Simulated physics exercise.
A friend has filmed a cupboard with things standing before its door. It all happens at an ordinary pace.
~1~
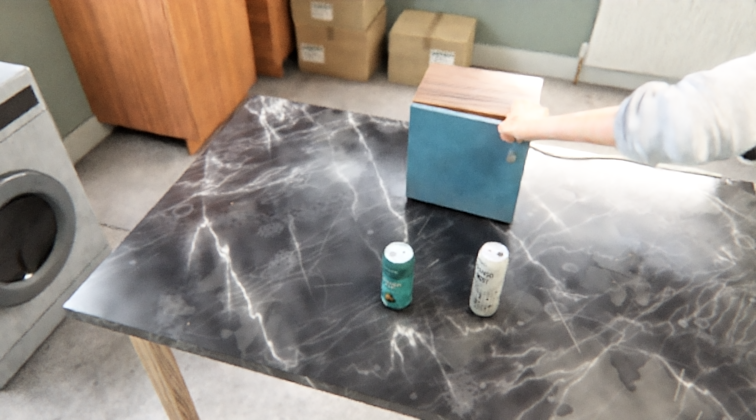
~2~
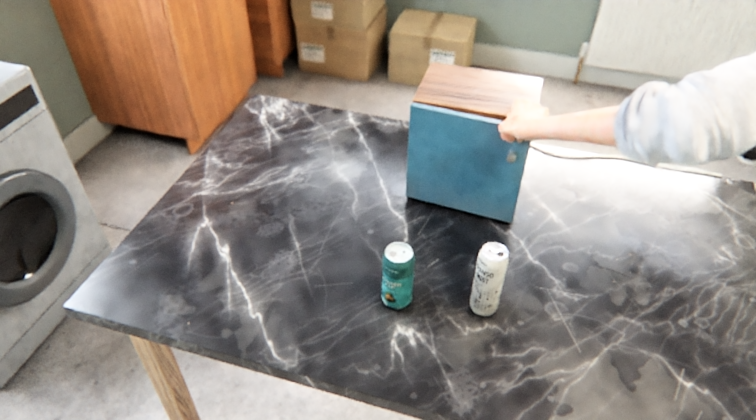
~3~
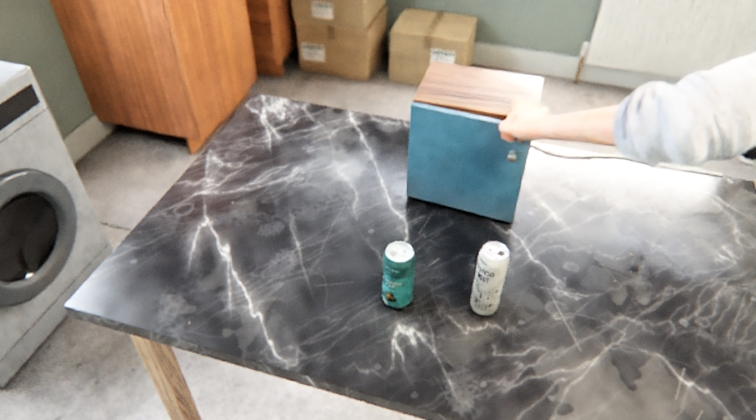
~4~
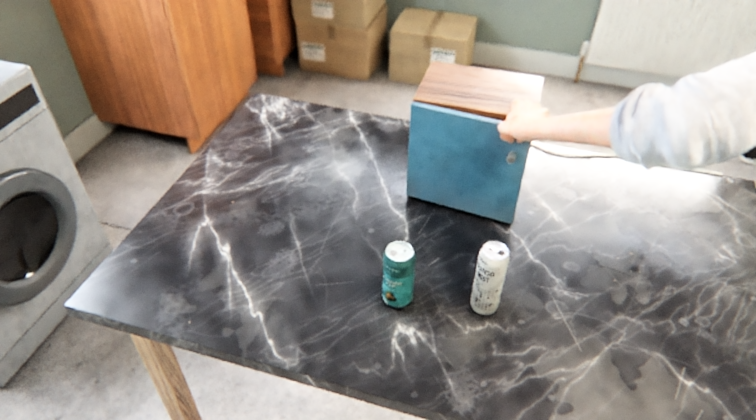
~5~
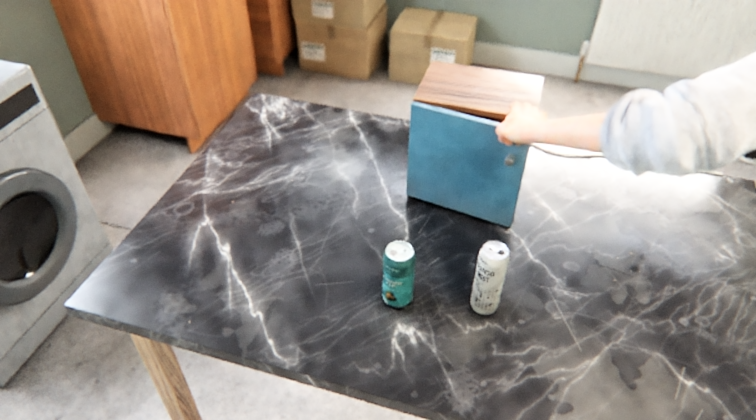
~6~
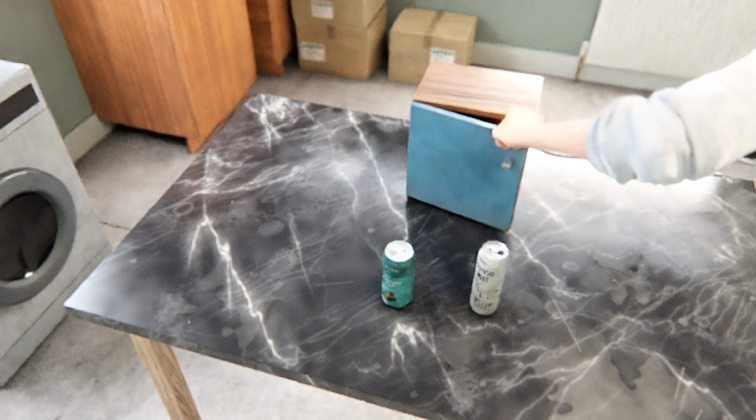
A hand held the edge of a small cupboard's blue door, nearly shut at first, then slowly pulled it slightly open, while a turquoise can and a white can stood still on the dark table.
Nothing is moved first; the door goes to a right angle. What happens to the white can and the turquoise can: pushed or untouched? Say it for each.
The white can stays untouched and the turquoise can stays untouched.
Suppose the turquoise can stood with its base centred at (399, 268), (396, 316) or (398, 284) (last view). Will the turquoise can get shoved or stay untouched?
In turn it gets knocked; escapes contact; is moved.
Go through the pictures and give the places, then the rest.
The first picture shows door 4° open; white can (489, 281); turquoise can (397, 278); door (462, 168).
The second picture shows door 4° open; turquoise can (398, 277); door (463, 168).
The third picture shows door 4° open; white can (489, 281); door (463, 167).
The fourth picture shows door 6° open; turquoise can (398, 276); door (463, 168).
The fifth picture shows door 9° open; white can (489, 280); door (462, 169).
The sixth picture shows door 12° open; white can (489, 280); turquoise can (398, 276); door (460, 171).
Then, 0.68 s later than the last frame, door 43° open; white can at rest near (489, 280); turquoise can at rest near (398, 276).
Then, 1.52 s later than the last frame, door 81° open; white can at rest near (489, 280); turquoise can at rest near (398, 276).
When it is over, the white can remains where it is, near (489, 280); the turquoise can remains where it is, near (398, 276).
